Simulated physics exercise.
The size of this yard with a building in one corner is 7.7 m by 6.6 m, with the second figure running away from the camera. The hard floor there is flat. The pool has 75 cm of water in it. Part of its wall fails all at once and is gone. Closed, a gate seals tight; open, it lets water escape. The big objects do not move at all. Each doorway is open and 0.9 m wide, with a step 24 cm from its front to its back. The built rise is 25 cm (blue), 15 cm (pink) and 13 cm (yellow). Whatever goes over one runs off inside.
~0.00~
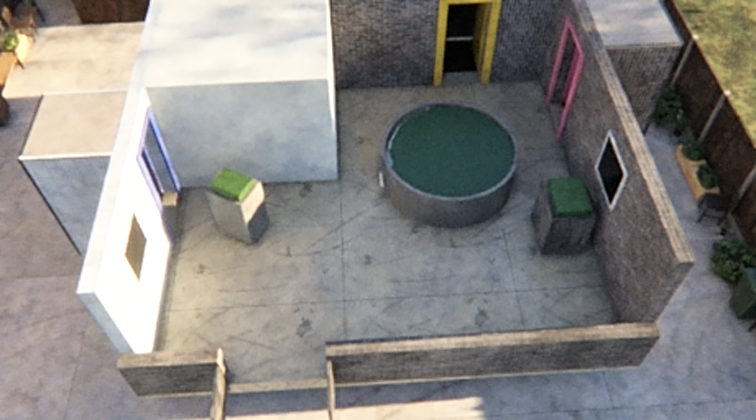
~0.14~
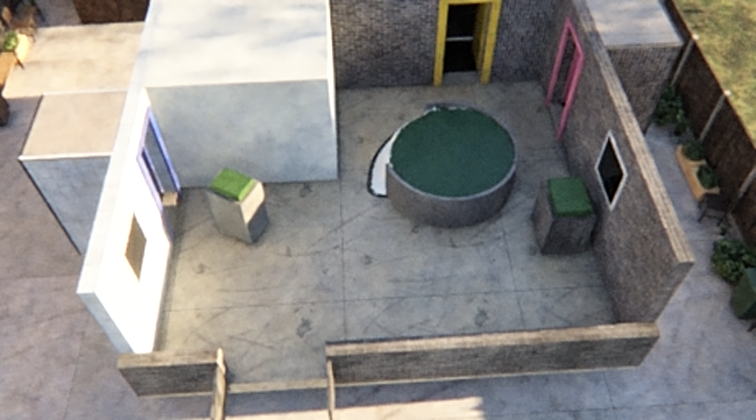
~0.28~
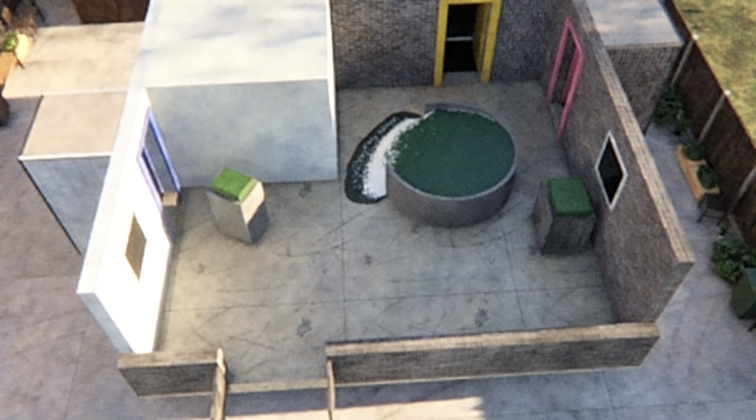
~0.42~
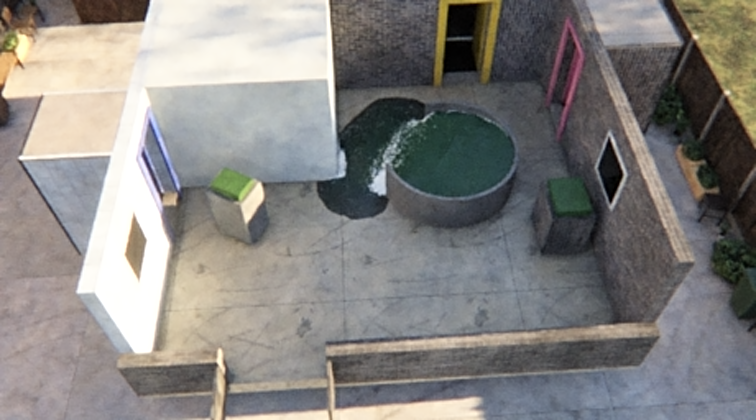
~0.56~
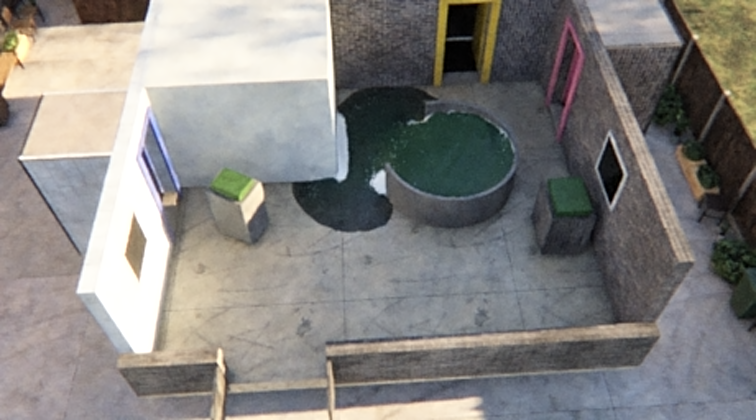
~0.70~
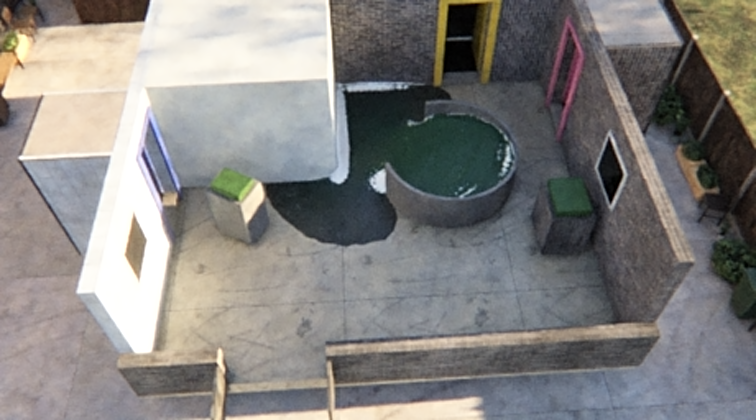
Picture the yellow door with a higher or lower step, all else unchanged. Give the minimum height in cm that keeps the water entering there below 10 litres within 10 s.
It would need to be at least 12 cm high.
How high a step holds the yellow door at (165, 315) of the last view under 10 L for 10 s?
Something near 7.0 cm.
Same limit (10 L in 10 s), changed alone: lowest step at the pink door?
The pink one would have to be about 31 cm high.
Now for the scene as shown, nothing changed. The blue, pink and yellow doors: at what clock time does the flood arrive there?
Arrival: Blue 1.4 s, pink 2.6 s, yellow 1.0 s.
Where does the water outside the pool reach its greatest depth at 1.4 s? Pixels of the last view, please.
Around (343, 92).
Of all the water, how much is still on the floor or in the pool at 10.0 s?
Around 86 per cent of the water.
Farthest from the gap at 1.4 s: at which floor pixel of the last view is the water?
(178, 215).
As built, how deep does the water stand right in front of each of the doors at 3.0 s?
Depth at blue 7 cm, at pink 28 cm, at yellow 14 cm.
After 1.4 s water covers 20 % of the floor, deepest (71 cm) near (343, 92); 4 cm at the yellow door, 0 litres in over its 13 cm step.
After 3.0 s water covers 65 % of the floor, deepest (44 cm) near (539, 94); 14 cm at the yellow door, 1 litre in over its 13 cm step.
After 10.0 s water covers 100 % of the floor, deepest (16 cm) near (520, 84); 9 cm at the yellow door, 5 litres in over its 13 cm step.
At the yellow door as built, the water arrived by 1.1 s and peaked near 15 cm at 2.4 s.
With a step of 11 cm, 15 litres would have come in within the 10 s; with 13 cm, 5 litres. So under 10 litres takes about 12 cm.
